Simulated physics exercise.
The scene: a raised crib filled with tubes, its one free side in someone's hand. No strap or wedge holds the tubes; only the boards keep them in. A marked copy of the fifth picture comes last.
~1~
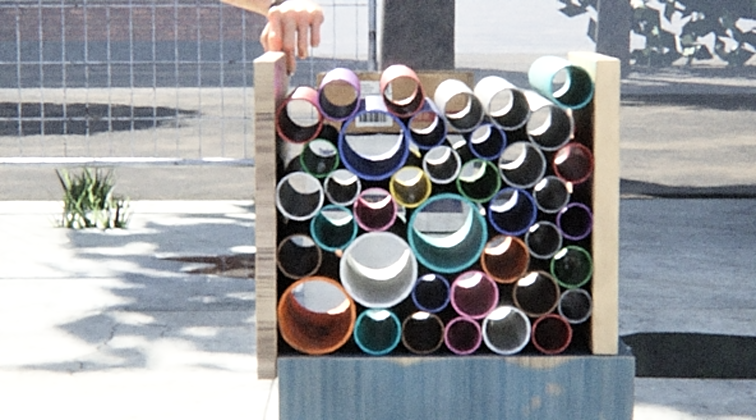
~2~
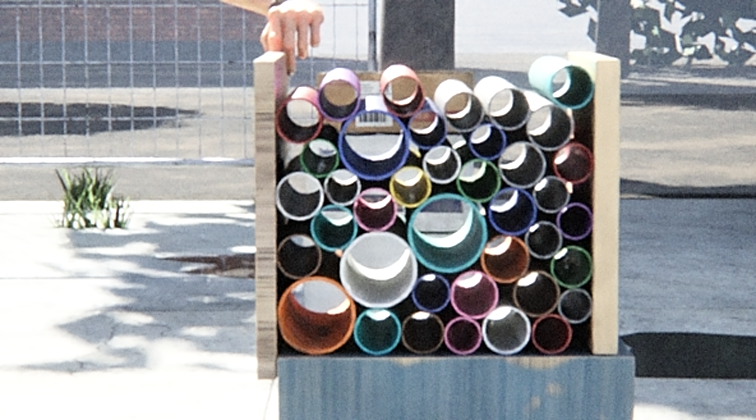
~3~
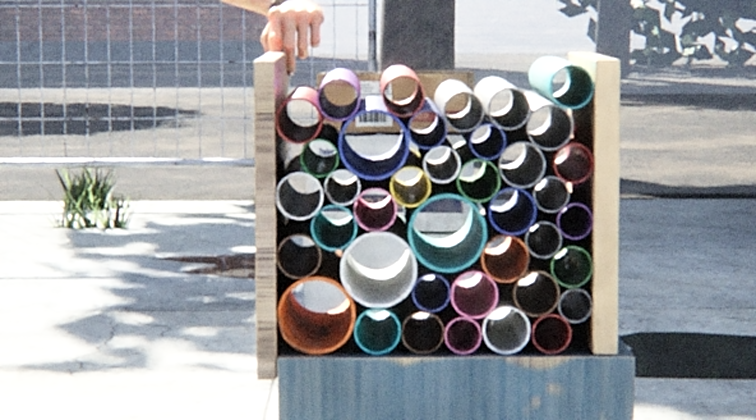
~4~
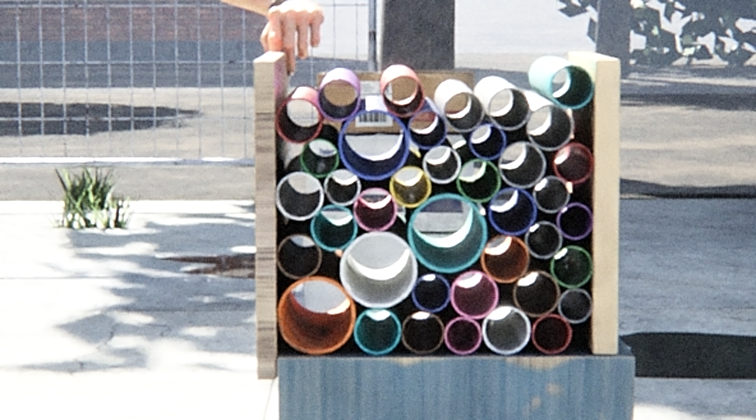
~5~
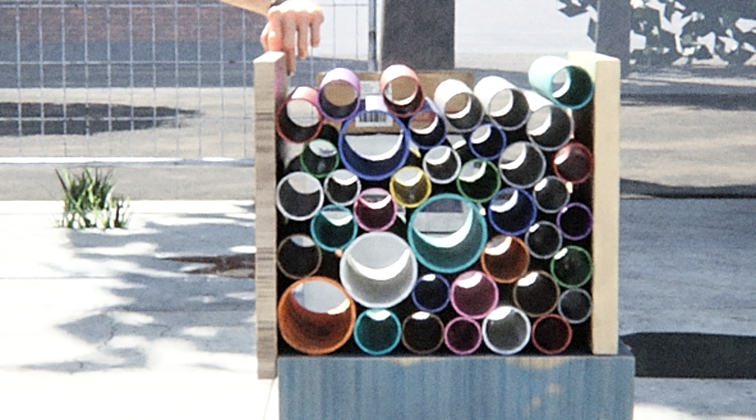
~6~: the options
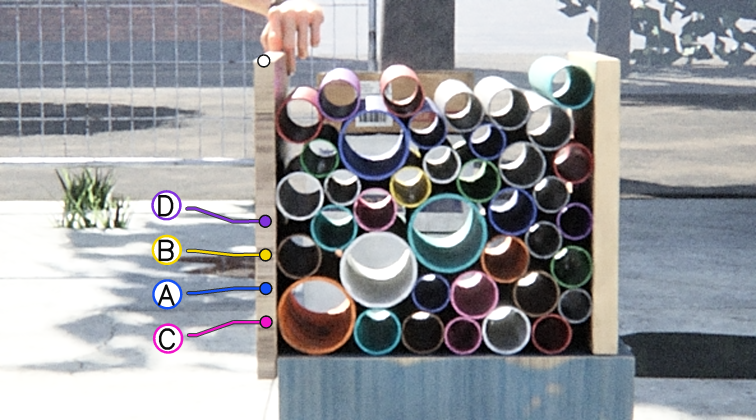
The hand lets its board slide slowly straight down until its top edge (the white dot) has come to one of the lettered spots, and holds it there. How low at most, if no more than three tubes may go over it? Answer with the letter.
No lower than D.
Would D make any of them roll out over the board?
Yes.
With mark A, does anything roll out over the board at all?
Yes, at A.
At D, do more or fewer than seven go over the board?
It loses fewer than seven.
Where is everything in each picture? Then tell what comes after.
A grey tube (544, 239); a grey tube (551, 194); a blue tube (374, 144), in the first frame.
A blue tube (374, 144); a blue tube (488, 141), in the second frame.
A purple tube (339, 99); side board (274, 204), in the third frame.
An orange tube (316, 315); a red tube (551, 333), in the fourth frame.
A green tube (572, 267); a grey tube (544, 239); a grey tube (551, 194), in the fifth frame.
On the copy, A at (266, 289); B at (266, 255); C at (266, 322); D at (265, 222); the white dot at (264, 61).
On D. First, top of the board (275, 134).
Then, top of the board (276, 217).
Finally, top of the board (276, 221), one out over the board.
By contrast, A more than three out over the board; B more than three out over the board; C more than three out over the board.
